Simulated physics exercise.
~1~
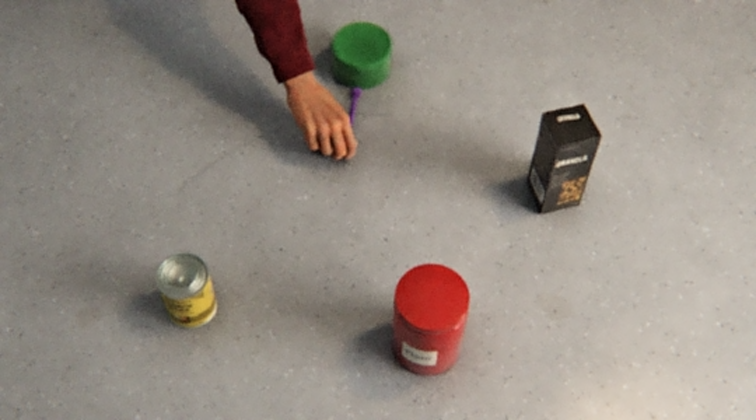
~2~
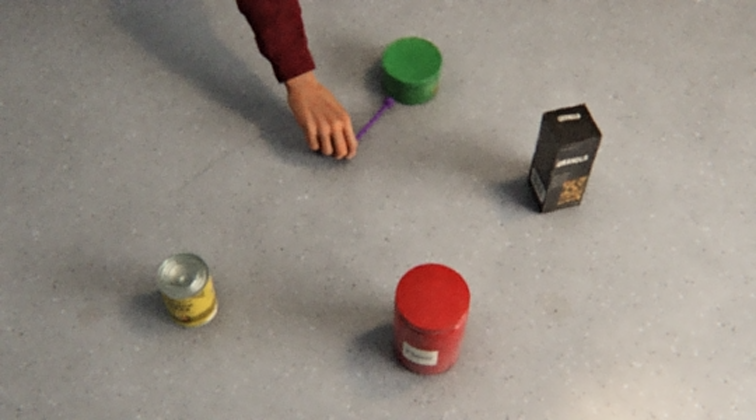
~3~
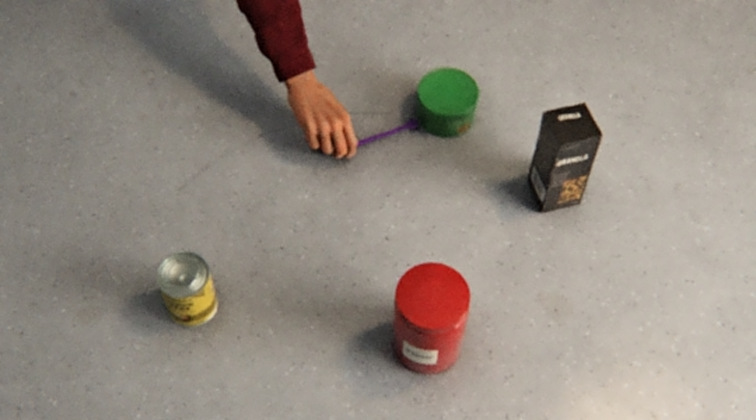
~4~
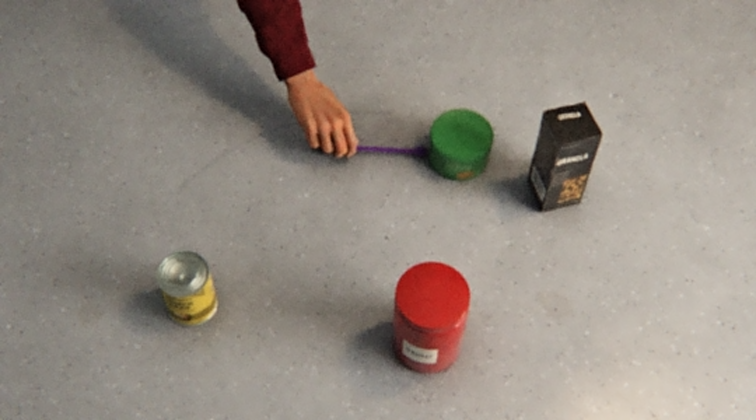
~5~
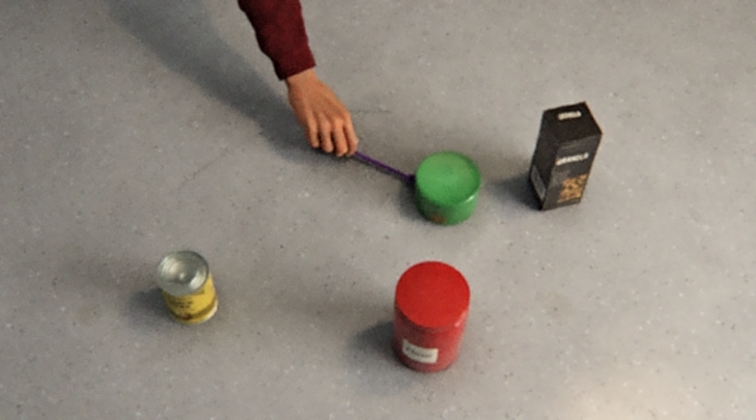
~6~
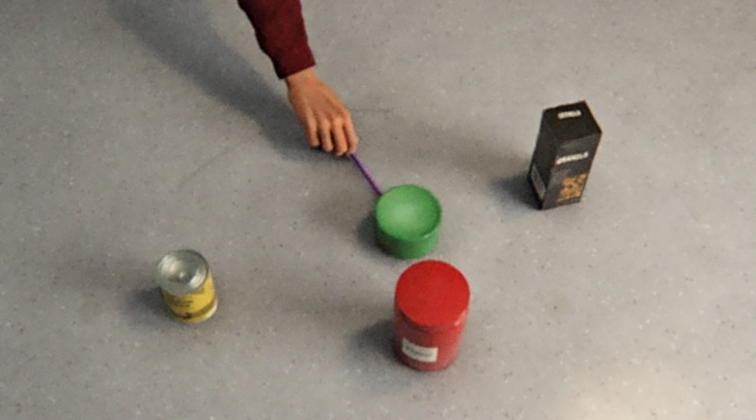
Green tub on a purple cord circling clockwise around a hand, passing a black carton and nearing a red canister.
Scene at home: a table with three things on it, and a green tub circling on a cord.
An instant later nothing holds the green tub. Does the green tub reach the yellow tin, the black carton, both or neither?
Here, the yellow tin is reached, the black carton is not reached.
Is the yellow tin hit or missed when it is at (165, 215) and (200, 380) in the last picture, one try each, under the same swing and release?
In the first case it stays untouched; in the second case it is missed.
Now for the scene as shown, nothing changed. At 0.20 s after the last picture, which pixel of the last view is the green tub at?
About (242, 284).
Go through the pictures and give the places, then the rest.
The first picture shows green tub (362, 44); yellow tin (182, 275); black carton (572, 124); red canister (432, 296).
The second picture shows green tub (412, 59).
The third picture shows green tub (448, 91).
The fourth picture shows green tub (462, 134).
The fifth picture shows green tub (449, 178).
The sixth picture shows green tub (409, 212); yellow tin (183, 271); black carton (573, 121); red canister (433, 292); going round clockwise.
Then, 0.08 s after the last picture, tub near (300, 261).
Then, 0.20 s after the last picture, tub near (242, 285); yellow tin pushed aside.
At rest, tub near (241, 285); yellow tin pushed aside. The yellow tin gets hit and the black carton escapes it.
